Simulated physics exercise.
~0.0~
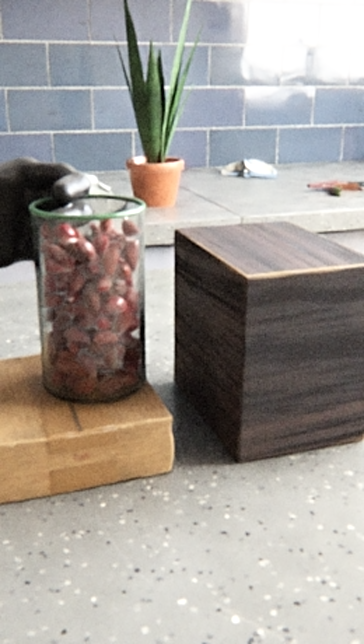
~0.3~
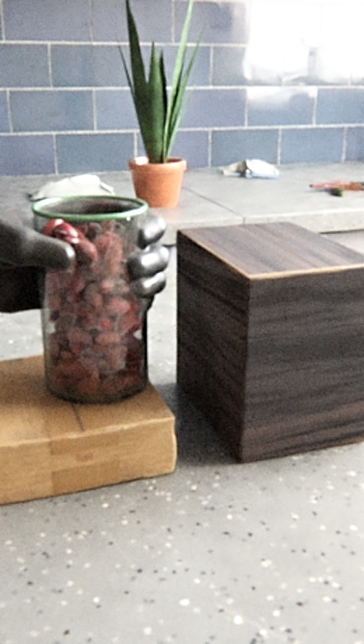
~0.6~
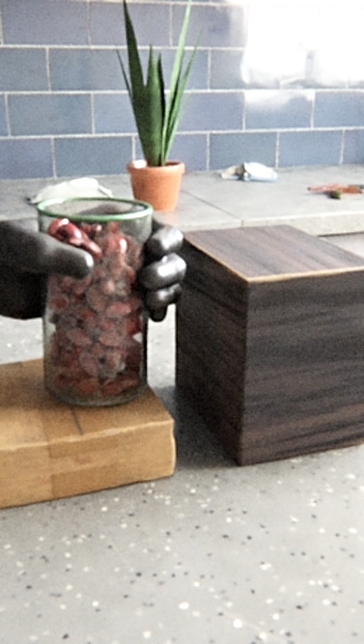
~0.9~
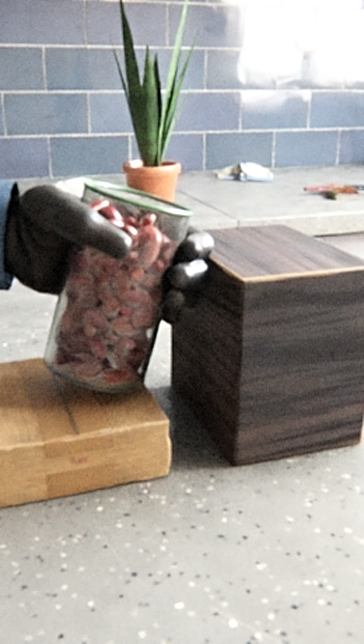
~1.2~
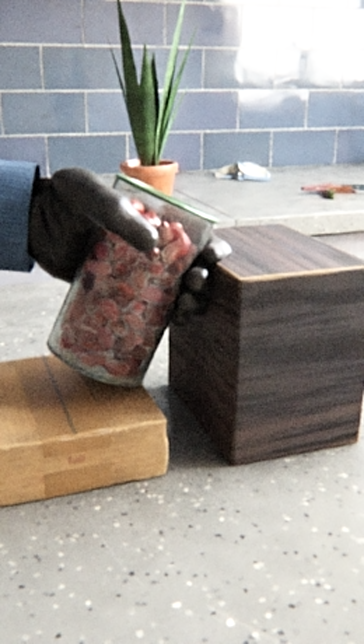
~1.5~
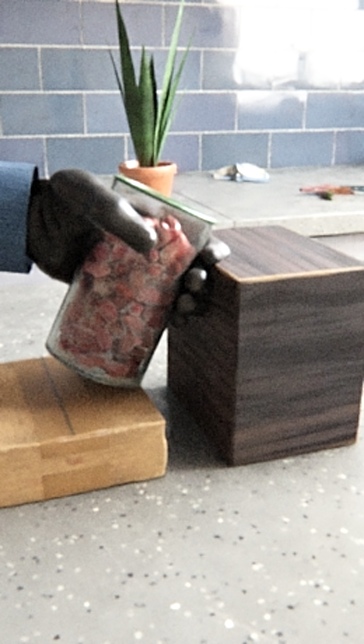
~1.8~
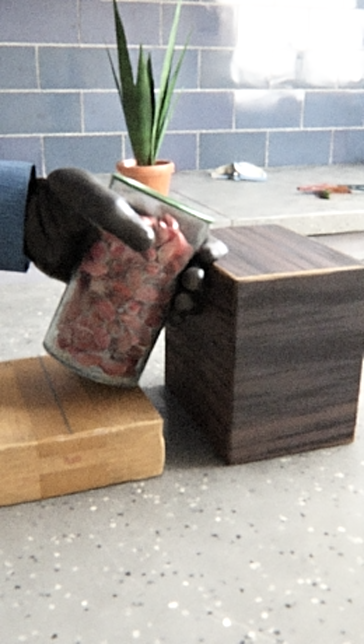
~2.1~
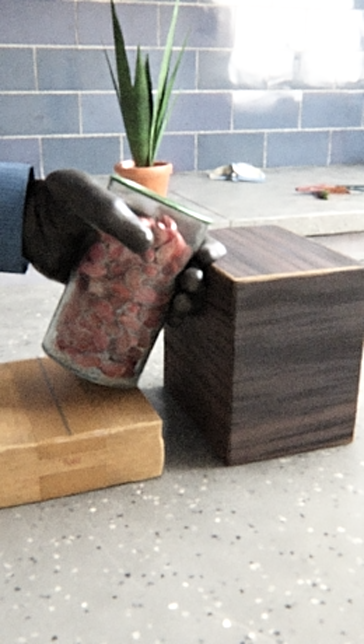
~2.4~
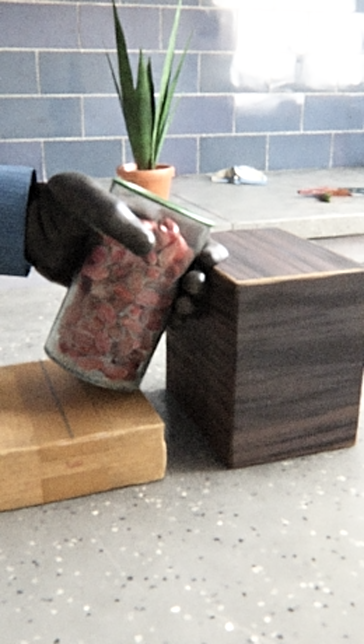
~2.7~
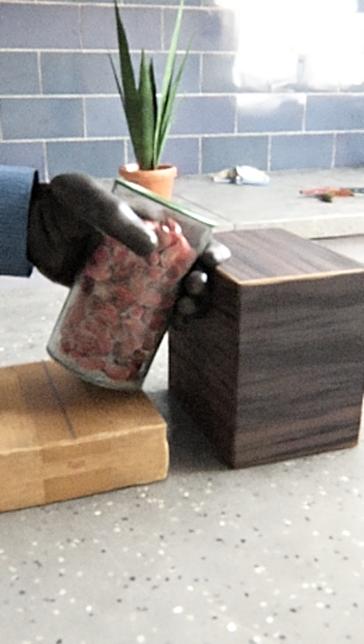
A clear open glass with a green-tinted rim, nearly full of small dark red pieces, stands upright on a light wooden block at the left of a speckled grey counter, seen from the front and slightly above by a gently swaying camera. A dark, striped wooden block stands to its right, with a potted green plant and blue tiles behind. A black-gloved hand reaches in and grips the glass around its sides. It tips the glass to the right until the upper part rests against the dark block. The glass stays leaning there, still held, with all the pieces inside.
